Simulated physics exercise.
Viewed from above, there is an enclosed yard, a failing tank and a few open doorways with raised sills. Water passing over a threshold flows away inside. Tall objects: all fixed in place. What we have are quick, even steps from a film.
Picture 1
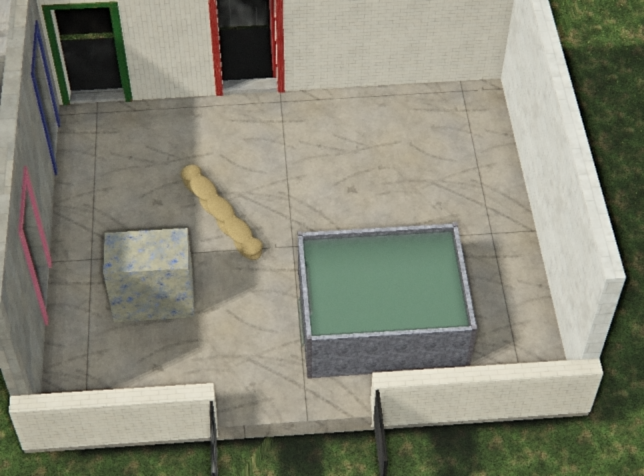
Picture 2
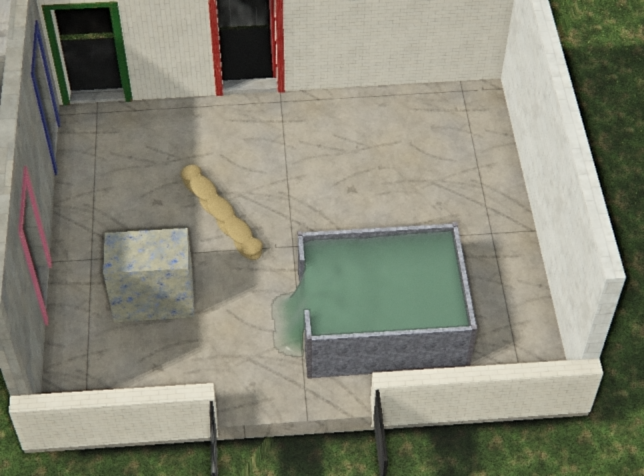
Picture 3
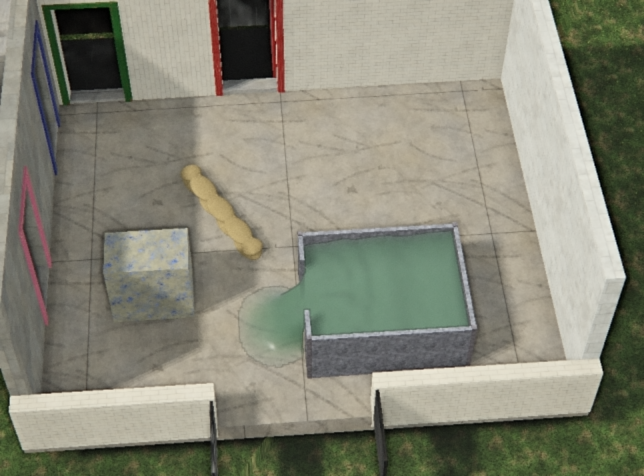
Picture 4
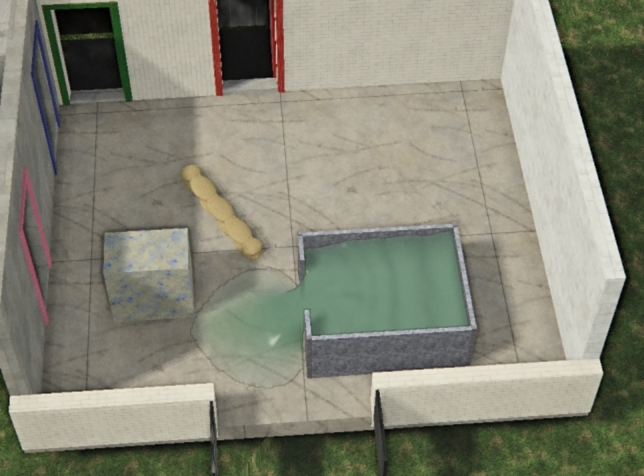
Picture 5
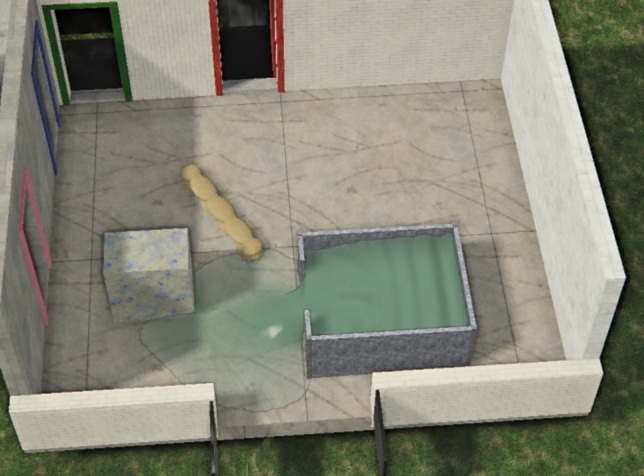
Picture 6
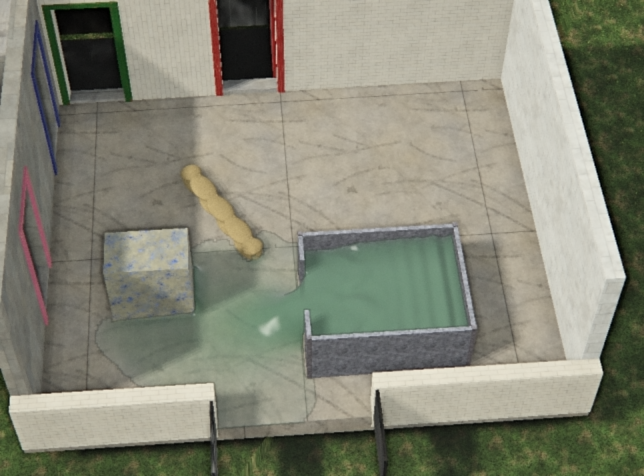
Green water pours from the left side of a gray tank and spreads left across the floor.
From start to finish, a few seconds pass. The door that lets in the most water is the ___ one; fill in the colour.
Green.
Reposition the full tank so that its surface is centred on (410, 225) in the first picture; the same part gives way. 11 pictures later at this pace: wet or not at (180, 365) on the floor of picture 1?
Looks like it'd be swamped there.
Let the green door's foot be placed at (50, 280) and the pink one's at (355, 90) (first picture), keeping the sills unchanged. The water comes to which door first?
Answer: The green one.
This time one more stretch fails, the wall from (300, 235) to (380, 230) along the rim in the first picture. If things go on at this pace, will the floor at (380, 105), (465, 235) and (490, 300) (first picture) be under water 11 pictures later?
Taking them in the order you gave, I'd call them sodden, spared and spared.
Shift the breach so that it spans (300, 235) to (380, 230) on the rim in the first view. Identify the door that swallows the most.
That would be the red one.
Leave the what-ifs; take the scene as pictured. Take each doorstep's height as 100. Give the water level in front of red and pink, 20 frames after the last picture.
The first sits near 0 in a hundred and the second near 180 in a hundred.
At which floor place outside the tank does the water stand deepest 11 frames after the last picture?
About (41, 413).
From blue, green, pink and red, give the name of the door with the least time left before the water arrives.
Looks like the one in pink, honestly.
A moment on, water covers 25 % of the floor; green door not reached, blue door not reached, red door not reached, pink door wet at the sill, nothing in.
Next, water covers 35 % of the floor; green door not reached, blue door wet at the sill, nothing in, red door not reached, pink door a trickle in.
Then, water covers 40 % of the floor; green door some in, blue door a trickle in, red door not reached, pink door some in.
Later, water covers 50 % of the floor; green door a lot in, blue door some in, red door wet at the sill, nothing in, pink door some in.
In the end, water covers 90 % of the floor; green door a lot in, blue door a lot in, red door wet at the sill, nothing in, pink door a lot in; the green door has let in the most.
